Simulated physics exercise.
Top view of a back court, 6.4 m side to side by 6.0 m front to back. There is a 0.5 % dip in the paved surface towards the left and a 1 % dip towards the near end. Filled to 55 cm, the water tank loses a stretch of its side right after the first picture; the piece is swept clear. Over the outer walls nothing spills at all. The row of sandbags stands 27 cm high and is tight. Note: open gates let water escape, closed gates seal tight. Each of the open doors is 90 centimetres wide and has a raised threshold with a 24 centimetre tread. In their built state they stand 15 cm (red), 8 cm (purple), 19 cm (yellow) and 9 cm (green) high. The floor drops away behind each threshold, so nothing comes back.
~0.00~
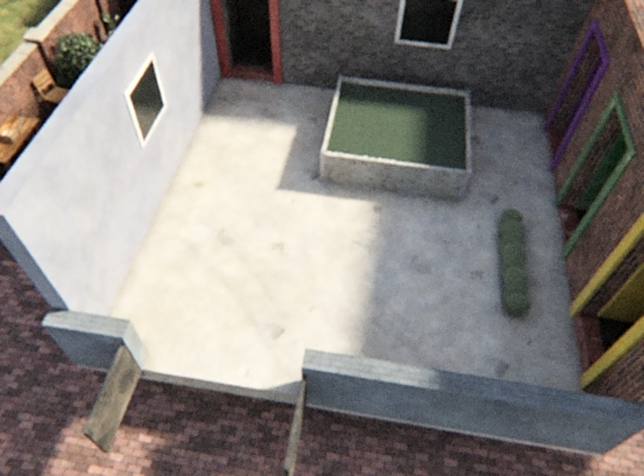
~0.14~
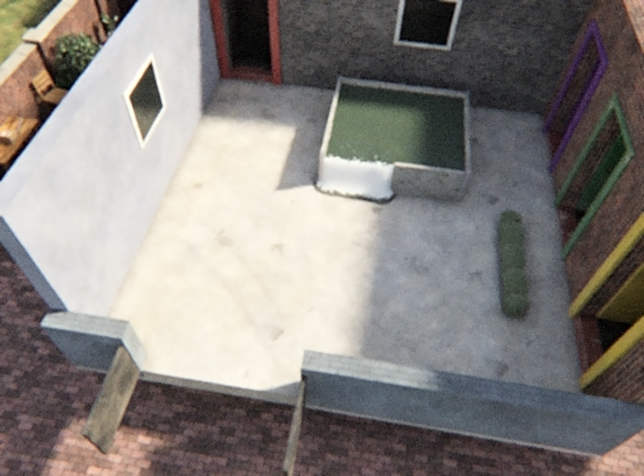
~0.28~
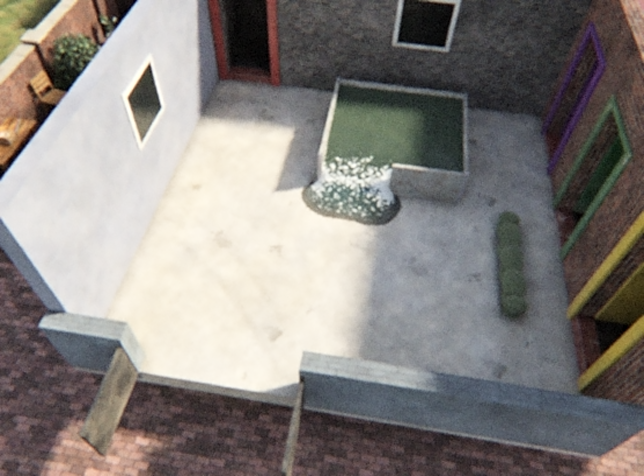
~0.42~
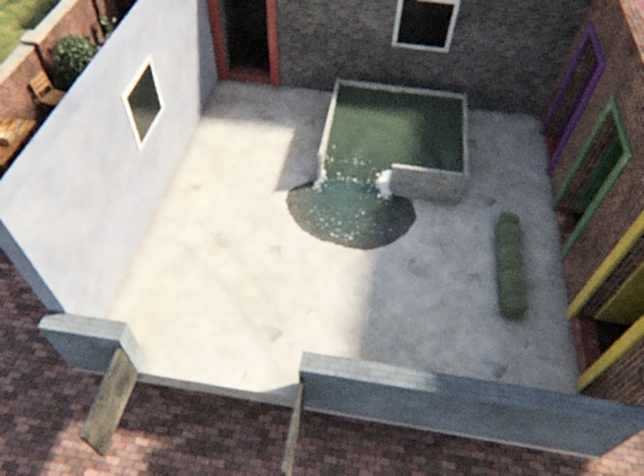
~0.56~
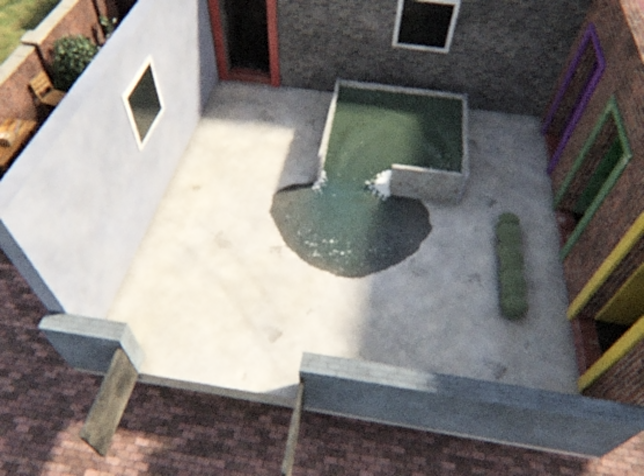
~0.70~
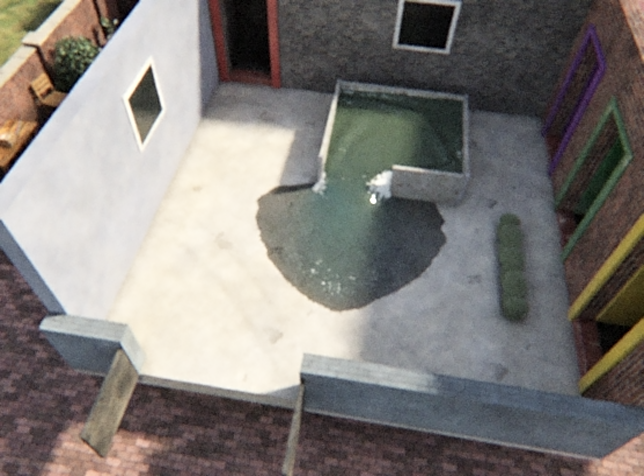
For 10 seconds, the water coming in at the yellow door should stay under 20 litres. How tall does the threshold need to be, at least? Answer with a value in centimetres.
Close to 7.5 cm is just enough.
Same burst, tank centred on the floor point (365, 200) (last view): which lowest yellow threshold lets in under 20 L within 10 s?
A height near 7.5 cm.
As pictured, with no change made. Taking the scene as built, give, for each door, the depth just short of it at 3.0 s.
Lab note, depth in cm: Red 0; purple 0; yellow 1; green 0.
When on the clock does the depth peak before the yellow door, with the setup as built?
3.8 s.
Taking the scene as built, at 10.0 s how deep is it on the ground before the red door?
Roughly 0.0 cm deep.
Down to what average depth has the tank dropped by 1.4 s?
It averages near 40 cm.
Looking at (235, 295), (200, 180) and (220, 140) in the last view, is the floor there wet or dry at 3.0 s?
Listed order - soaked through, unwetted, unwetted.
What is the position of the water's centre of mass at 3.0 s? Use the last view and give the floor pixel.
The balance point sits at roughly (363, 212).
After 1.4 s water covers 30 % of the floor, deepest (30 cm) near (342, 198); it has not reached the yellow door.
After 3.0 s water covers 45 % of the floor, deepest (22 cm) near (105, 323); it has not reached the yellow door.
After 10.0 s water covers 85 % of the floor, deepest (8 cm) near (94, 347); 6 cm at the yellow door, 0 litres in over its 19 cm threshold.
At the yellow door as built, the water arrived by 3.2 s and peaked near 12 cm at 3.8 s.
With a threshold of 6.5 cm, 33 litres would have come in within the 10 s; with 8.5 cm, 14 litres. So under 20 litres takes about 7.5 cm.
